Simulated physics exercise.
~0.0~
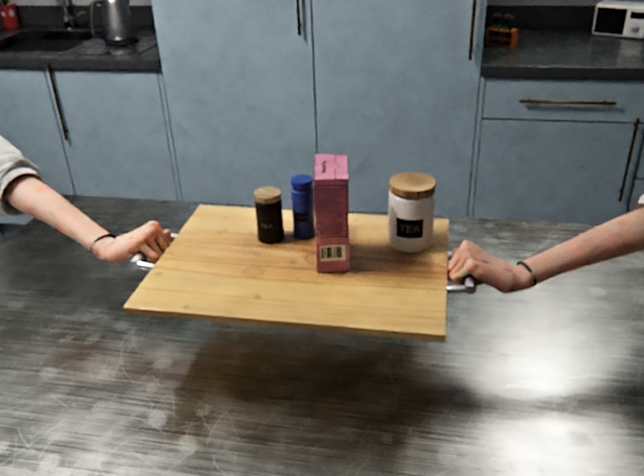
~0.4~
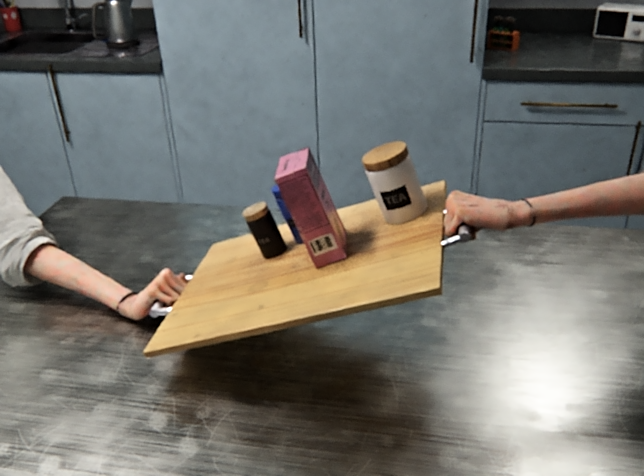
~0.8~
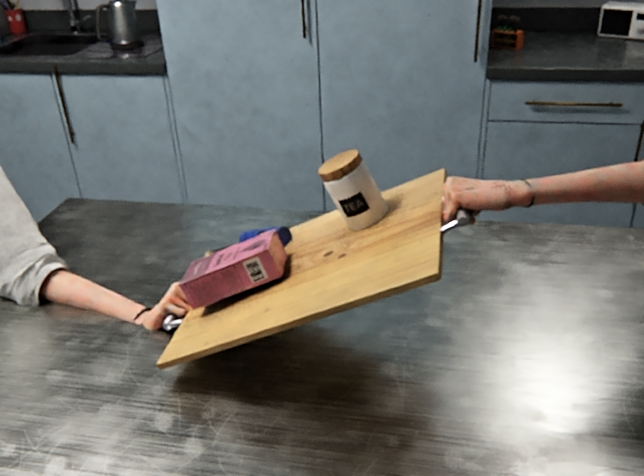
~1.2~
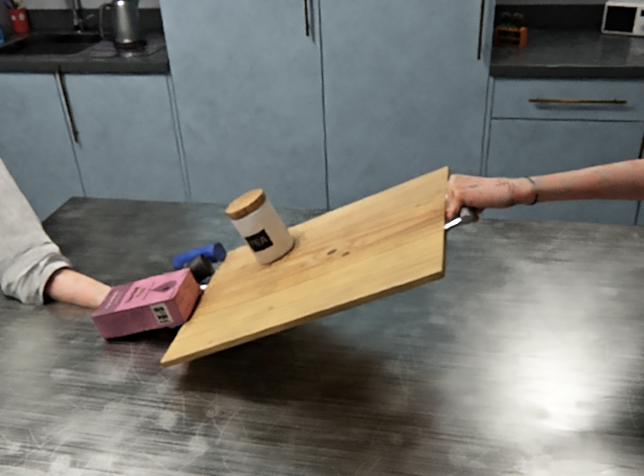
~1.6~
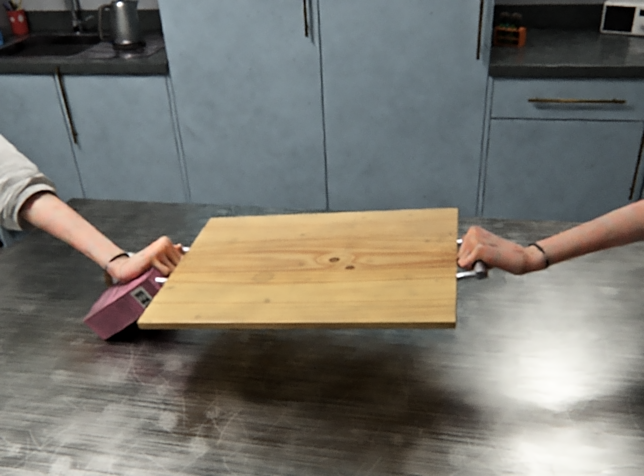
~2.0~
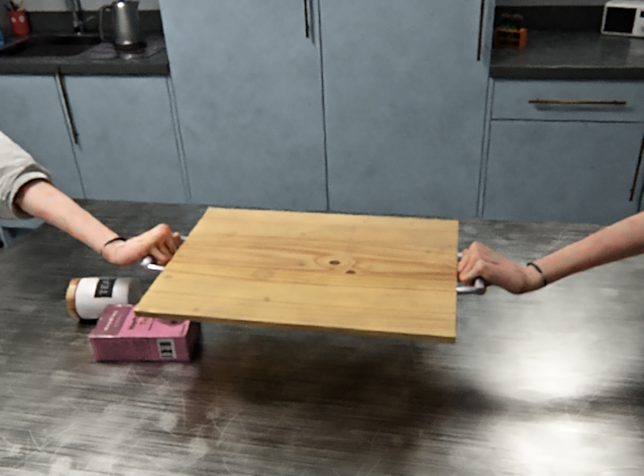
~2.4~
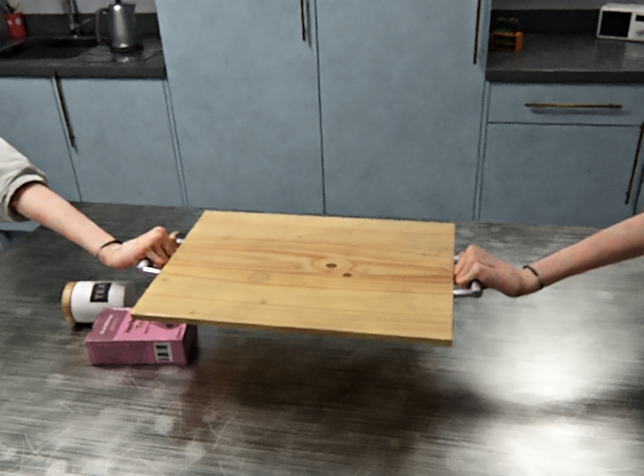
To begin with, two hands hold a flat wooden tray level above a dark table, with a black shaker, a blue shaker, a pink packet and a white tea jar standing on it. The hands tip the tray down to the left, and the items lean. The packet and both shakers topple and slide down to the lower edge, leaving the tray while the jar slides after them, still leaning. As the hands bring the tray back towards level, the jar goes off too. Finally, the tray is held level and empty, with the packet and jar lying on the table at the left.
